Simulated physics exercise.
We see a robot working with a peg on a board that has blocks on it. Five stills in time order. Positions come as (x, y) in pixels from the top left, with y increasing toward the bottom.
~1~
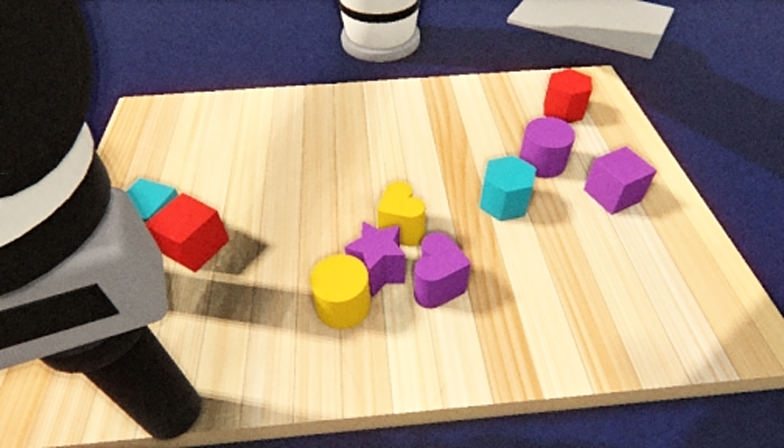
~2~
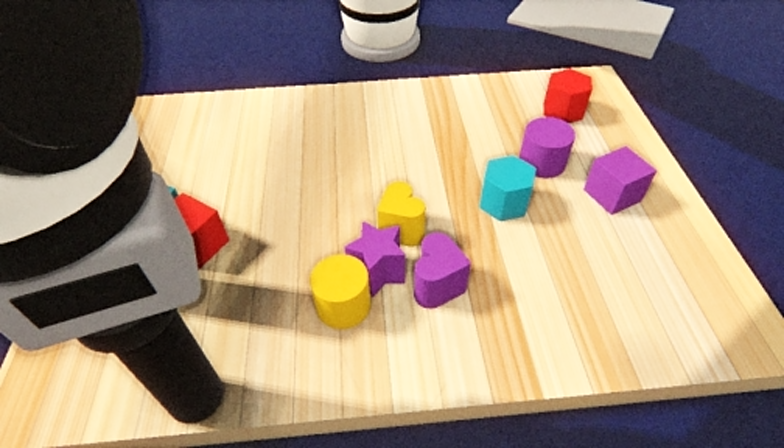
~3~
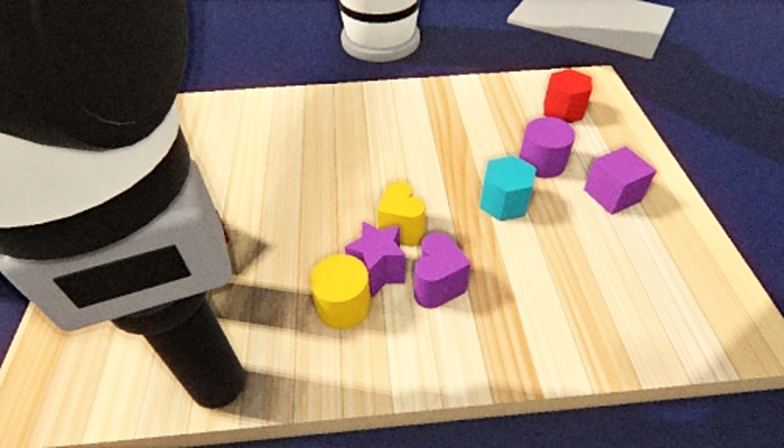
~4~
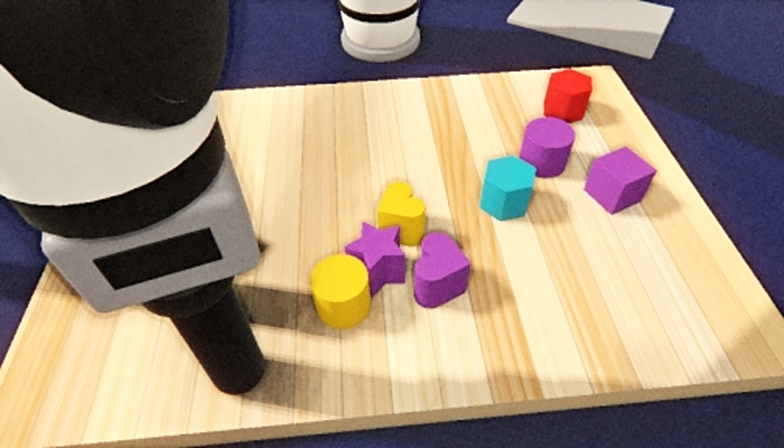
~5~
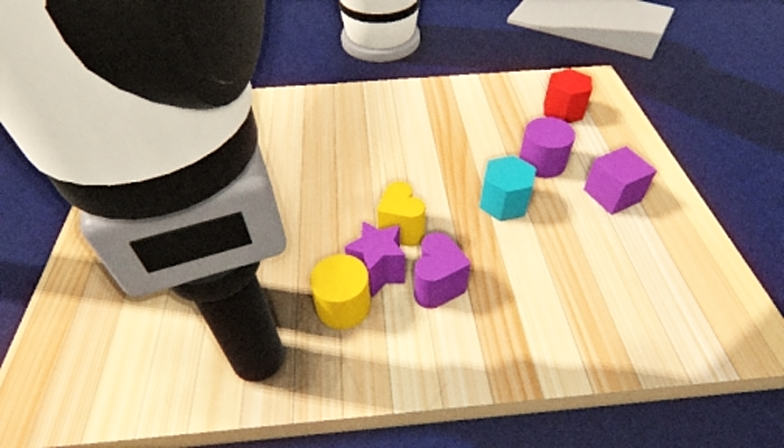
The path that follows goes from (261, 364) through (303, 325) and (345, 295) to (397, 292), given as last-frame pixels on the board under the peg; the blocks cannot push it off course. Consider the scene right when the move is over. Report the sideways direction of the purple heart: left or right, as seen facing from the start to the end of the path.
It slides rightward.
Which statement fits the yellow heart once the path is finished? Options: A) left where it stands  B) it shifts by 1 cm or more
(B)
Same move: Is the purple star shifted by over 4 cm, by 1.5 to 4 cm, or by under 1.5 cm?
Displacement: Past 4 cm.
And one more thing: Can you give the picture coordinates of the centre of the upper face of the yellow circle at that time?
Pixel (443, 244).
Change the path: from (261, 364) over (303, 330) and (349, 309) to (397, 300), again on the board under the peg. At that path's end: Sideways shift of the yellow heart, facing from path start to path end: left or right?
That's a shift to the left.
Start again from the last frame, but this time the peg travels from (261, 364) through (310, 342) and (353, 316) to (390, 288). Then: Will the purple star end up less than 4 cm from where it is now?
No.
On the path given first. One third of the way, peg (302, 317); yellow circle (347, 273).
Two thirds of the way, peg (345, 288); yellow circle (392, 251); purple star (415, 219), turned 15° anticlockwise; yellow heart (414, 186), turned 30° anticlockwise.
At the end, peg (396, 285); yellow circle (443, 244); purple star (440, 208), turned 45° anticlockwise; yellow heart (418, 179), turned 50° anticlockwise; purple heart (489, 255).
